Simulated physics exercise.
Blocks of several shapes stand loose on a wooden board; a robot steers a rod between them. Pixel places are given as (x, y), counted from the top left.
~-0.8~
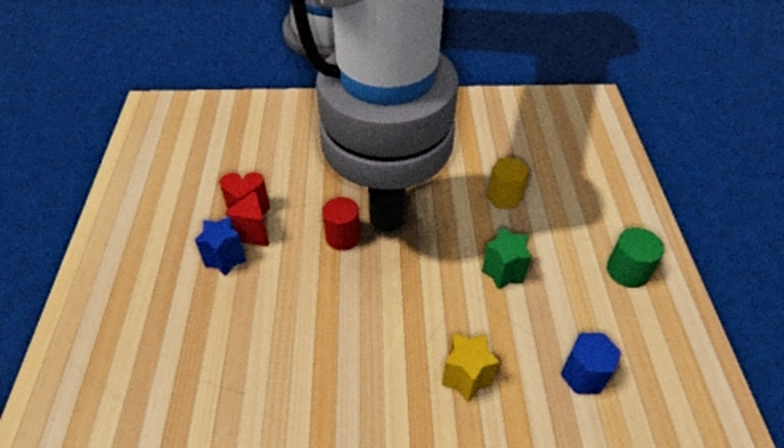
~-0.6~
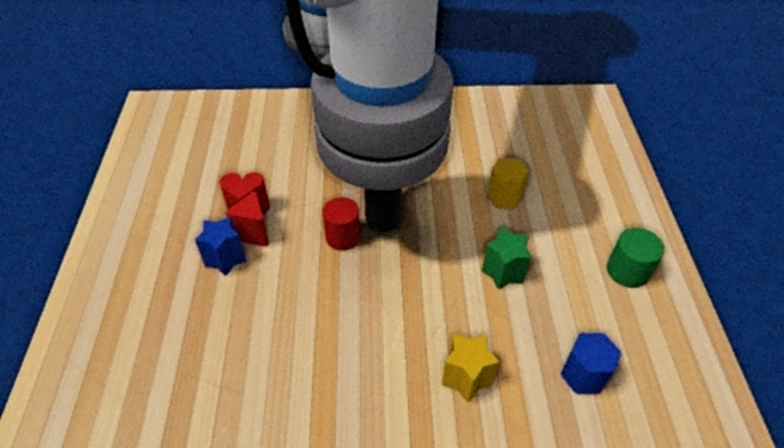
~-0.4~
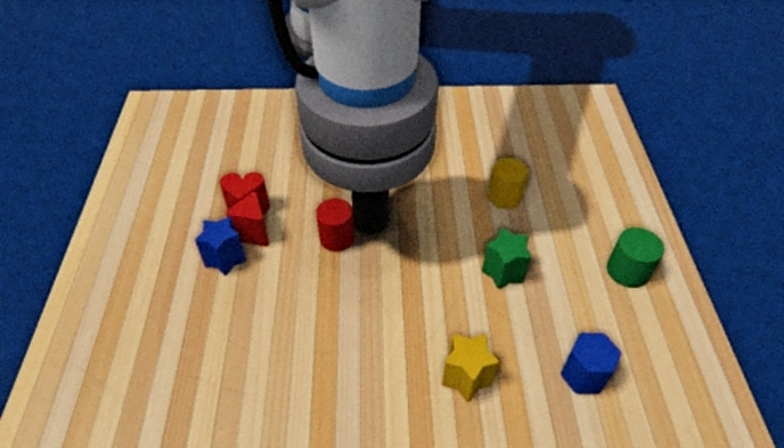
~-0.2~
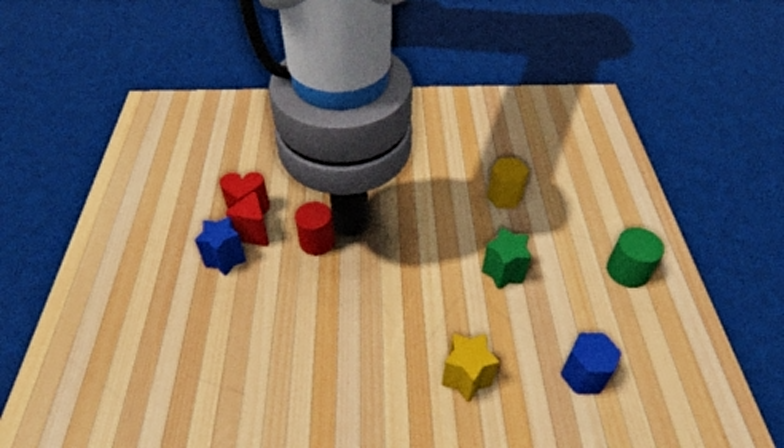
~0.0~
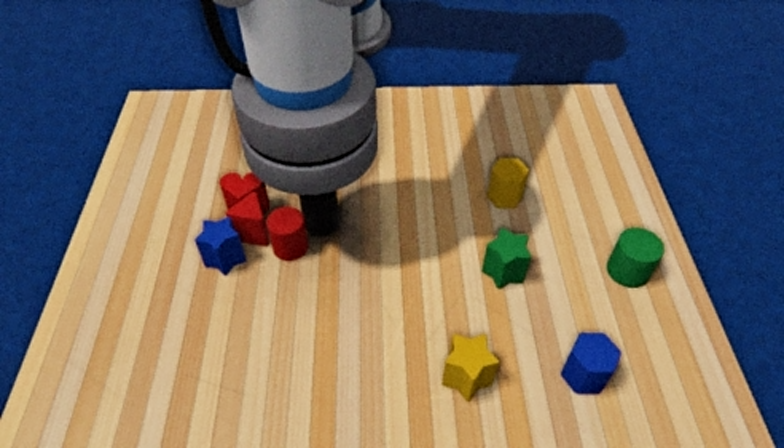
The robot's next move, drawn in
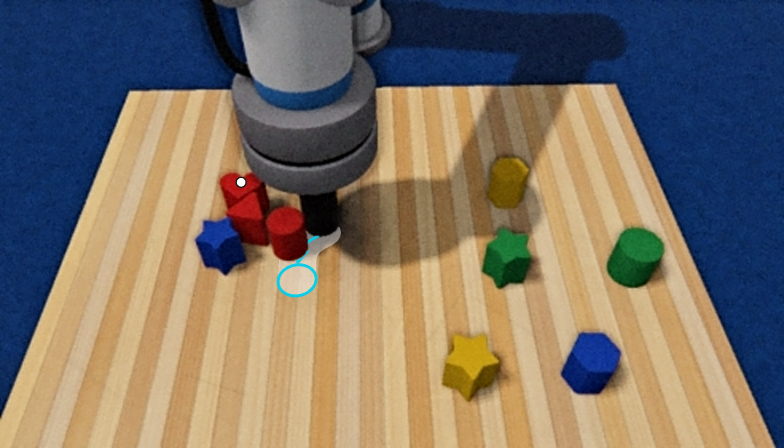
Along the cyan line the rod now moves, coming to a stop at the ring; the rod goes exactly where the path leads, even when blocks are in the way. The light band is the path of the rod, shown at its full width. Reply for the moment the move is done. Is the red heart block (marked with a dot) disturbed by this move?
The block stays on its spot.
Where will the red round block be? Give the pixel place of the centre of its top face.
At the end it should sit near (253, 241).
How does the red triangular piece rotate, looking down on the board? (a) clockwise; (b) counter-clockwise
Letter a.
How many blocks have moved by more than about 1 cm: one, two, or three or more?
One block shifts.
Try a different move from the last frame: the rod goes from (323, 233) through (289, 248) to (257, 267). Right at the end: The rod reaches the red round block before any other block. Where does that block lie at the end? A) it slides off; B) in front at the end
That would be B.
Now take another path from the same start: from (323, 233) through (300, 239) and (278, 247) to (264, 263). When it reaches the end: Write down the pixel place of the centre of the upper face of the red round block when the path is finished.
I predict (223, 256).
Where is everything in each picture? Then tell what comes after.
In the first picture, rod's lower end (387, 219); red heart block (241, 182); red triangular piece (247, 207); red round block (341, 209).
In the second picture, rod (383, 219); blocks still.
In the third picture, rod (371, 221); red round block (334, 211).
In the fourth picture, rod (351, 223); red round block (313, 214).
In the fifth picture, rod (322, 223); red heart block (241, 182); red triangular piece (247, 207); red round block (285, 220).
Drawn move, from (323, 233) over (305, 244) and (298, 261) to (297, 280); the dot is on the red heart block.
What follows on the original path. Halfway along, rod (298, 243); red triangular piece (241, 209), turned 35° clockwise; red round block (256, 235).
At the end, rod (295, 270); red heart block still; red triangular piece (241, 209), turned 35° clockwise; red round block (253, 241).
